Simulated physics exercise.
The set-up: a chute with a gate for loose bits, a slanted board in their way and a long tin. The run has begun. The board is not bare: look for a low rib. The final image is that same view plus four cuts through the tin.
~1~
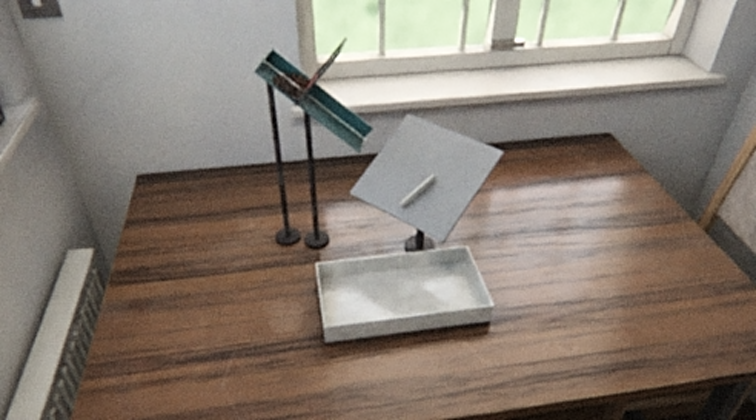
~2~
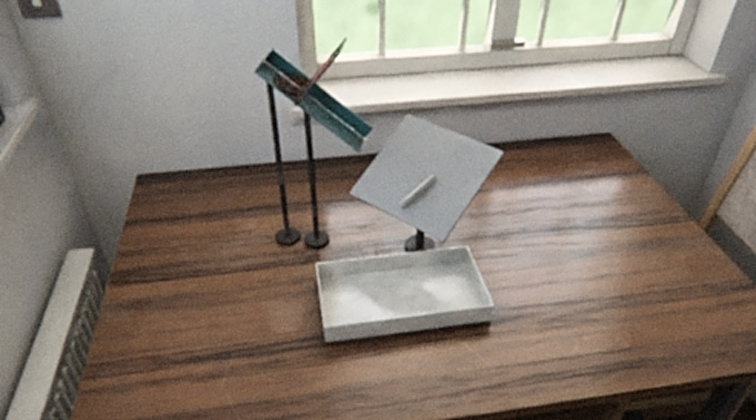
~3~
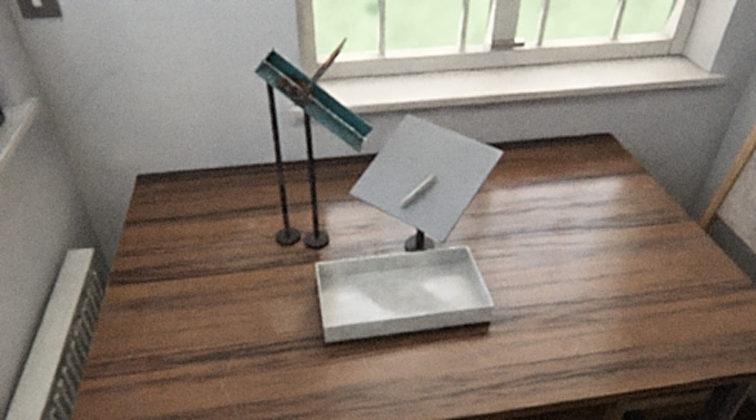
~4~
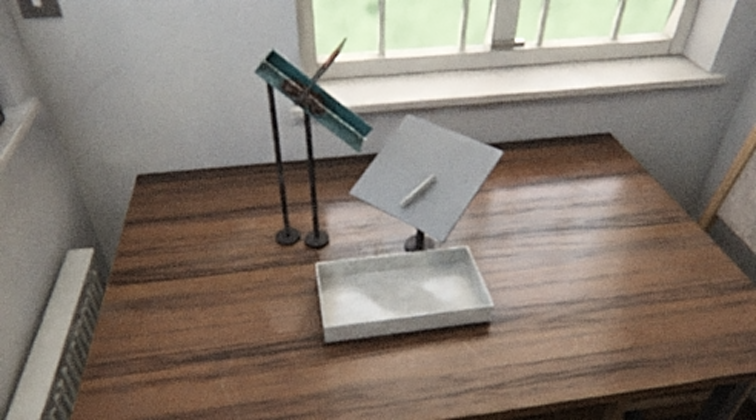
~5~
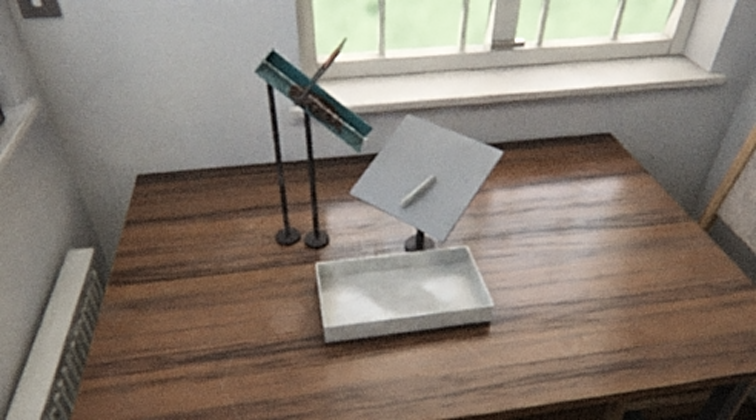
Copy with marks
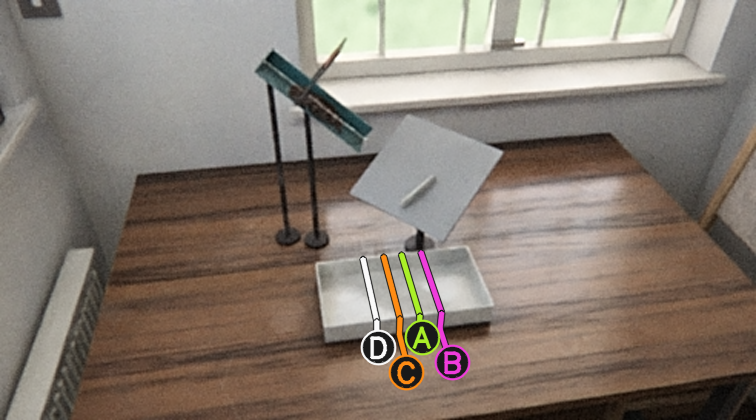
Small reddish-brown bits slide a short way down a teal chute propped on two thin black stands at the left, spreading toward its lower end, while everything else and the camera stay still. The place is a pale-walled room with a dark wooden table, seen from above and in front, below a bright window. A tilted grey board with a low whitish rib stands right of the chute, behind a long, pale, empty tin.
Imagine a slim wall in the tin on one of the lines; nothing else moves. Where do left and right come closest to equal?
D.
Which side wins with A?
Left.
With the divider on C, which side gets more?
More lands on the left.
On the marked copy, line A crosses the front rim at (419, 315); line B crosses the front rim at (441, 312); line C crosses the front rim at (399, 317); line D crosses the front rim at (376, 320).
Choosing A, of what is caught, nearly all on the left of the divider, a stray few on the right.
Choosing B, of what is caught, all on the left of the divider, none on the right.
Choosing C, of what is caught, nearly all on the left of the divider, a stray few on the right.
Choosing D, of what is caught, about a third on the left of the divider, about two thirds on the right.
